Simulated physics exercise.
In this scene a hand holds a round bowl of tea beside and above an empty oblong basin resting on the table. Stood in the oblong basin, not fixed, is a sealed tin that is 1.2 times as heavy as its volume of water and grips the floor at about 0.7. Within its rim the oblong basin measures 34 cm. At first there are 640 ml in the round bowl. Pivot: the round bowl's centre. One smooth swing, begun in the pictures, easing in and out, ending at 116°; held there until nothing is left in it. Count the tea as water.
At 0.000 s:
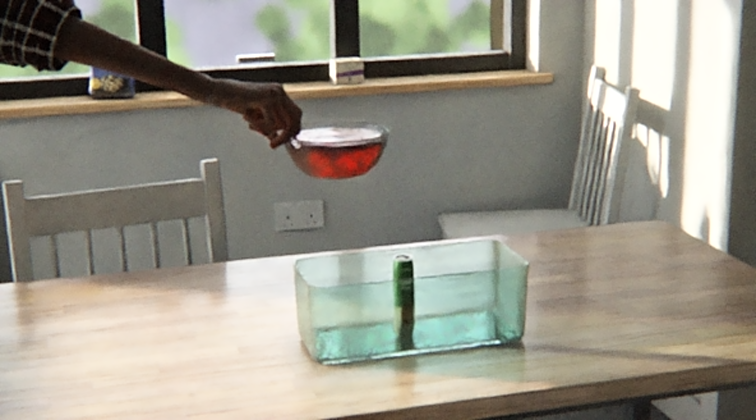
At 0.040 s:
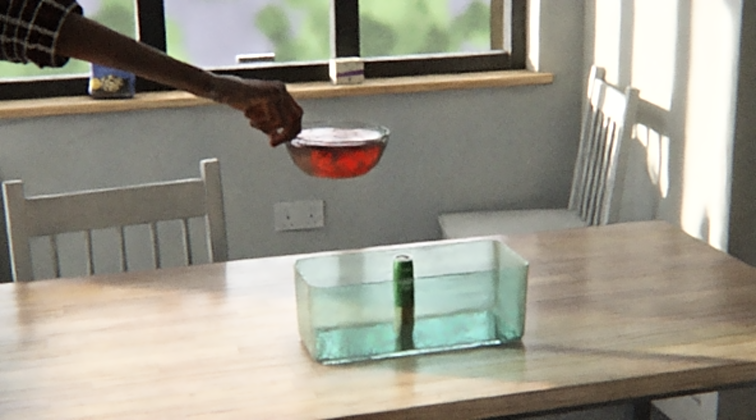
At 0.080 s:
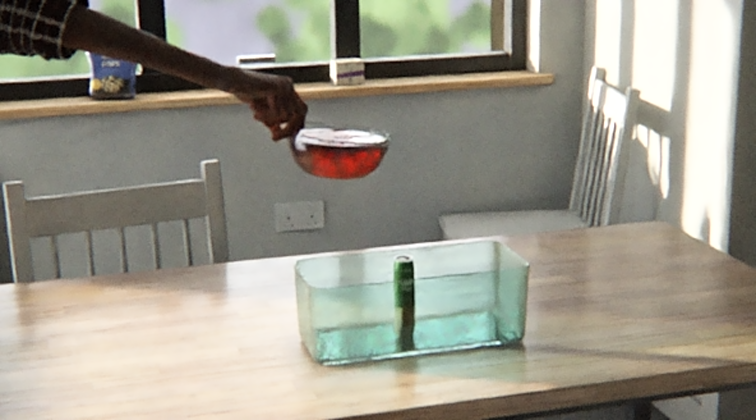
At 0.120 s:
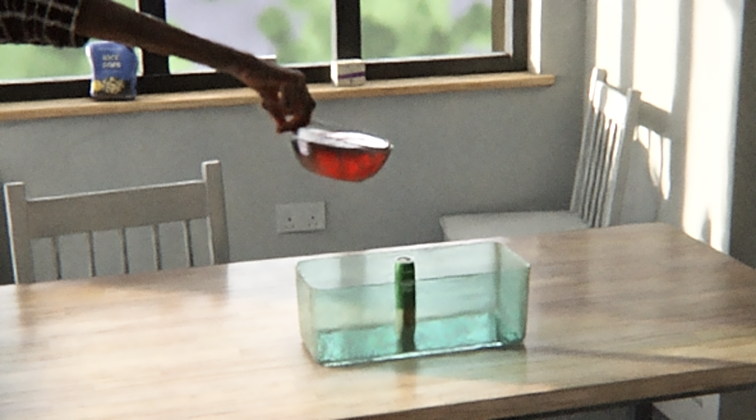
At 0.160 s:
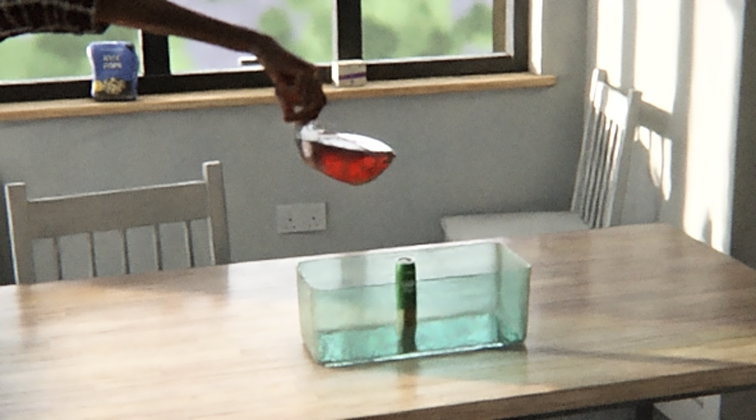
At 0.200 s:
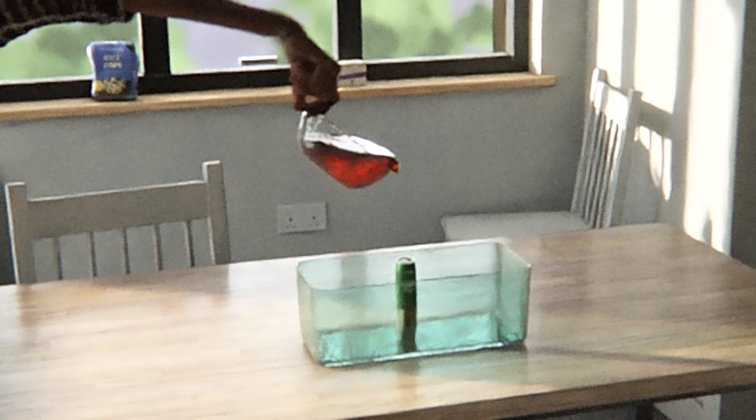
At a wooden table by a window, a hand holds a round glass bowl of red tea level above an oblong, greenish clear basin with a green tin standing in it. The hand then turns the bowl steadily over to the right, its right rim dipping and the tea reaching the lowered edge.
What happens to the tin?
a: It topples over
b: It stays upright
It stays upright.
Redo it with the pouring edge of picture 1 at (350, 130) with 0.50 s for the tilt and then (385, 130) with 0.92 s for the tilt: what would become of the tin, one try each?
The tin overturns the first time and stays vertical the second time.
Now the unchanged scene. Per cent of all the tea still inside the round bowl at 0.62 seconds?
Around 0 percent of it.
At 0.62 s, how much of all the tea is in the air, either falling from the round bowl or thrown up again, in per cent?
About 7 percent.
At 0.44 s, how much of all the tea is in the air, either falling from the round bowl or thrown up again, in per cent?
Near 46 in a hundred.
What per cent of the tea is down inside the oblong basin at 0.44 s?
Around 54 percent.
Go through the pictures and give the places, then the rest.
In the first picture, it leans 0°; its right rim is at (386, 129); the tea meets the walls at (286, 141) and (383, 134); the oblong basin's rim runs from (302, 275) to (514, 253); the tin's top is at (403, 261).
In the second picture, it leans 2°; its right rim is at (386, 131); the tea meets the walls at (286, 140) and (383, 135).
In the third picture, it leans 7°; its right rim is at (388, 136); the tea meets the walls at (288, 138) and (384, 137).
In the fourth picture, it leans 16°; its right rim is at (390, 145); the tea meets the walls at (292, 137) and (388, 142).
In the fifth picture, it leans 27°; its right rim is at (391, 156); the tea meets the walls at (296, 137) and (386, 150); 4 per cent is over the edge.
In the sixth picture, it leans 40°; its right rim is at (388, 168); the tea meets the walls at (300, 138) and (375, 150); 12 per cent is over the edge.
Then, 0.44 s in, the tilt is 112° and 1 per cent is still to pour; the tin stands where it began.
Then, 0.62 s in, the tilt is 116° and 0 per cent is still to pour; the tin stands where it began.
Then, 0.80 s in, the tilt is 116° and 0 per cent is still to pour; the tin stands where it began.
Then, 1.00 s in, the tilt is 116° and 0 per cent is still to pour; the tin stands where it began.
Finally, the tin stands where it began.
